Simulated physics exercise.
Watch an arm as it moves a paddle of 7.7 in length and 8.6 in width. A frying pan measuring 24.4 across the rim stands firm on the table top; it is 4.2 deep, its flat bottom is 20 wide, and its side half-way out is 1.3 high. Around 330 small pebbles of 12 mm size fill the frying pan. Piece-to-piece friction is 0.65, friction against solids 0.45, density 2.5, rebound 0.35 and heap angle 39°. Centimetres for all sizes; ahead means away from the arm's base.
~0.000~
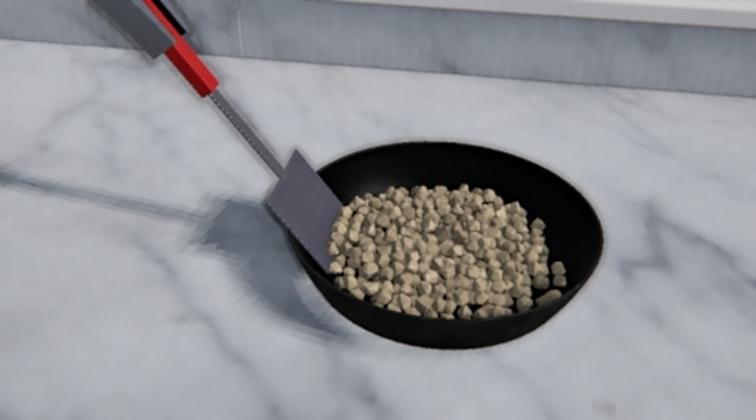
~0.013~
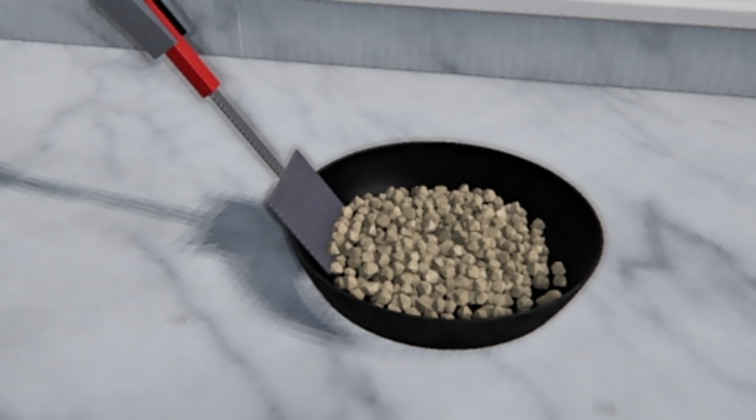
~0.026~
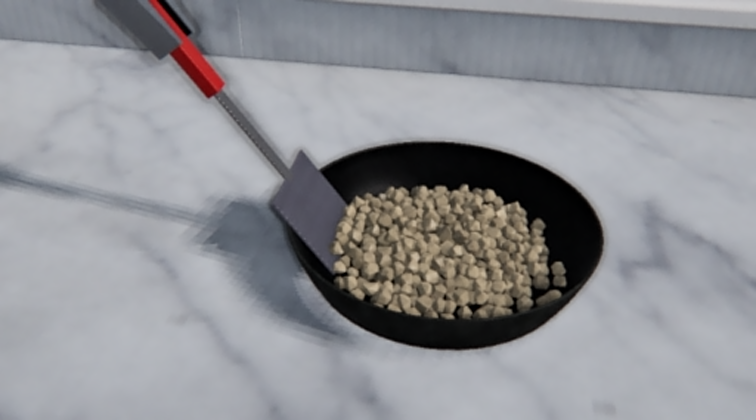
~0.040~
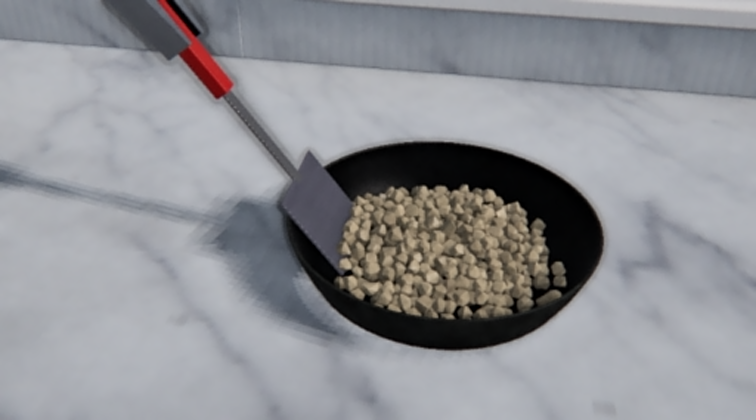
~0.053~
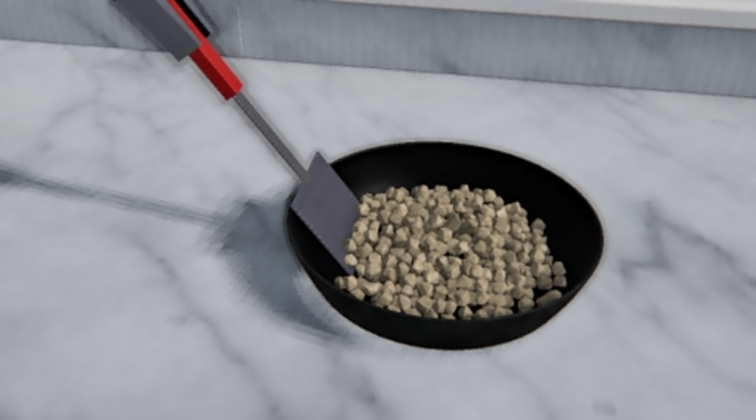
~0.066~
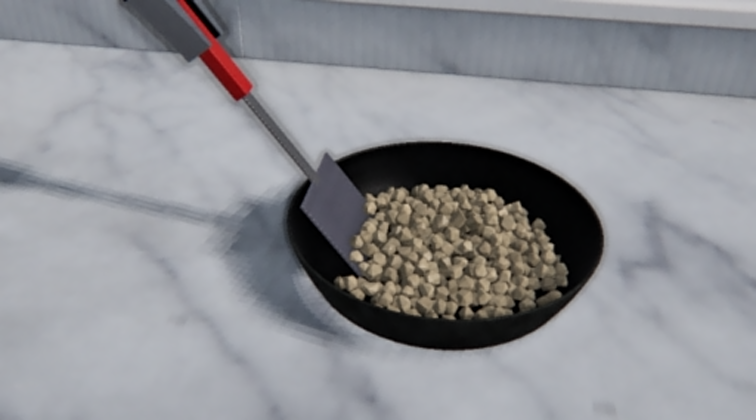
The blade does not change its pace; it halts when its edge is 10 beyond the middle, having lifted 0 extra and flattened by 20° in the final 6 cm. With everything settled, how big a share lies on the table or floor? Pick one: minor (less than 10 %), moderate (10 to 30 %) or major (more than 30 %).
Moderate.
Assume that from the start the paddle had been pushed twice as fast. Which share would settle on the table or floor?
30 %.
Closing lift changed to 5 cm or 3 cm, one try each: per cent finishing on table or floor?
You'd get some 25 per cent with the first setting and some 25 per cent with the second.
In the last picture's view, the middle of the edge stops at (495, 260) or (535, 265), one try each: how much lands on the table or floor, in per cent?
Estimates, in order: 0 % and 0 %.
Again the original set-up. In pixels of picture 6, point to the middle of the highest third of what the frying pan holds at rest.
I'd put it close to (561, 233).
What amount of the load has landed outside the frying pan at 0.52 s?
Around 15 percent.
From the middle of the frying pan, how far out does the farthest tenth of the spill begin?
20 centimetres, give or take.
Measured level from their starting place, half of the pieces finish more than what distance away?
About 7 centimetres.
After 0.17 s, sloping 53°, highest piece 5 above the table; 327 in the frying pan.
After 0.27 s, sloping 47°, highest piece 6 above the table; 326 in the frying pan, 1 on the blade or in flight.
After 0.52 s, sloping 33°, highest piece 7 above the table; 269 in the frying pan, 51 on the table or floor, 7 on the blade or in flight.
After 1.57 s, sloping 33°, highest piece 7 above the table; 265 in the frying pan, 62 on the table or floor.
At rest, 265 in the frying pan, 62 on the table or floor. That is 19 % on the table or floor.
